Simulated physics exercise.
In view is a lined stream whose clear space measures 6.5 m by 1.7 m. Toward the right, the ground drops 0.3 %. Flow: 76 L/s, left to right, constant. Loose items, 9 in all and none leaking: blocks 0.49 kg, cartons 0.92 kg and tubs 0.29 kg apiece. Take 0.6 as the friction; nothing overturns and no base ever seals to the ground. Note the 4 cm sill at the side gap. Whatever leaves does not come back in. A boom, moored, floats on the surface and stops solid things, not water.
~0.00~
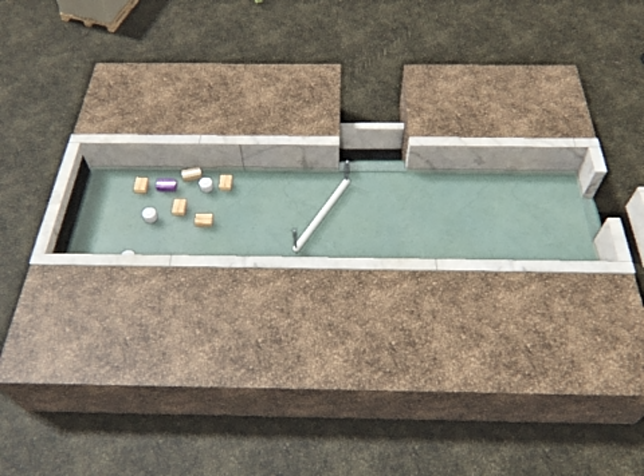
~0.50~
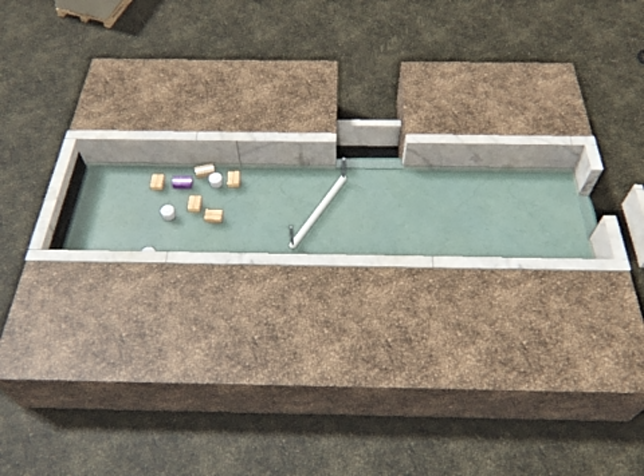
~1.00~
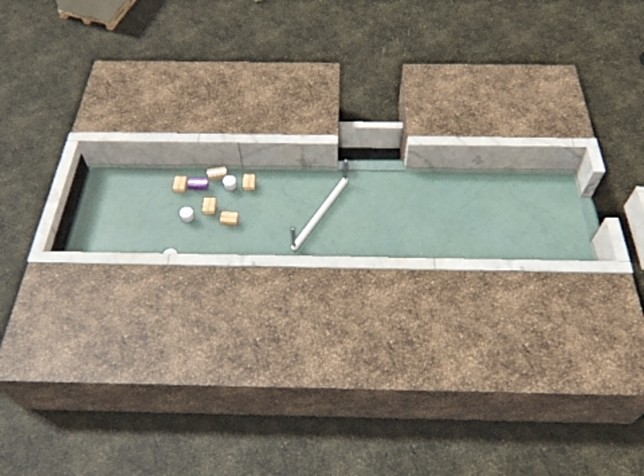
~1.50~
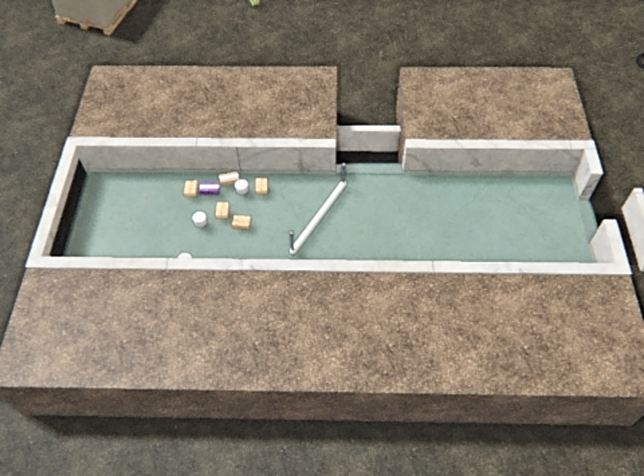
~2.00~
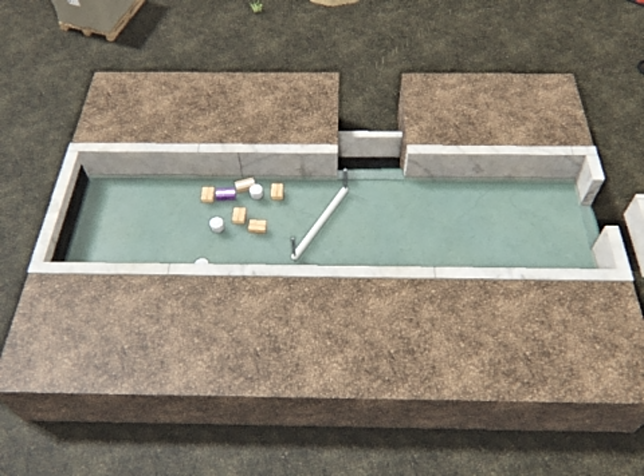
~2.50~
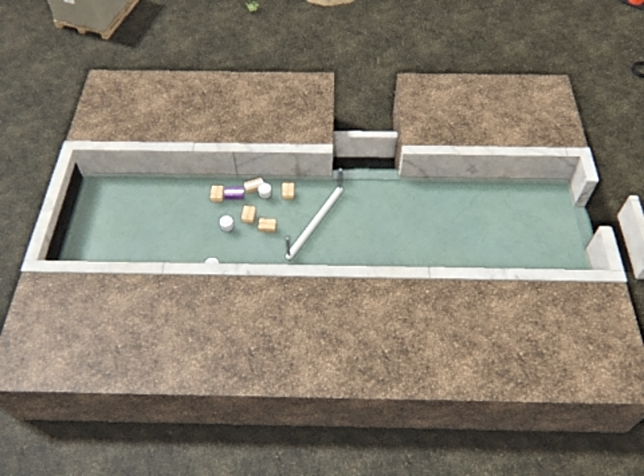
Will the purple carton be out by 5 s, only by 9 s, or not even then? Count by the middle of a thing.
It will be washed out late, if at all.
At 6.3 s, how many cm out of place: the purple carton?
I'd guess some 200 cm by then.
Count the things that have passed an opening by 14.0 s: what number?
Total: 2.
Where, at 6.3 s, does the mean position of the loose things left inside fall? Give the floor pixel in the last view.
Around (323, 211).
After 3.5 s the purple carton is near (265, 193), 1.4 m from its start, afloat; 0 of 9 are out; 9 afloat.
After 6.3 s the purple carton is near (327, 183), 2.2 m from its start, afloat; 2 of 9 are out; 7 afloat.
After 10.0 s the purple carton is near (327, 183), 2.2 m from its start, afloat; 2 of 9 are out; 7 afloat.
After 14.0 s the purple carton is near (327, 183), 2.2 m from its start, afloat; 2 of 9 are out; 7 afloat.
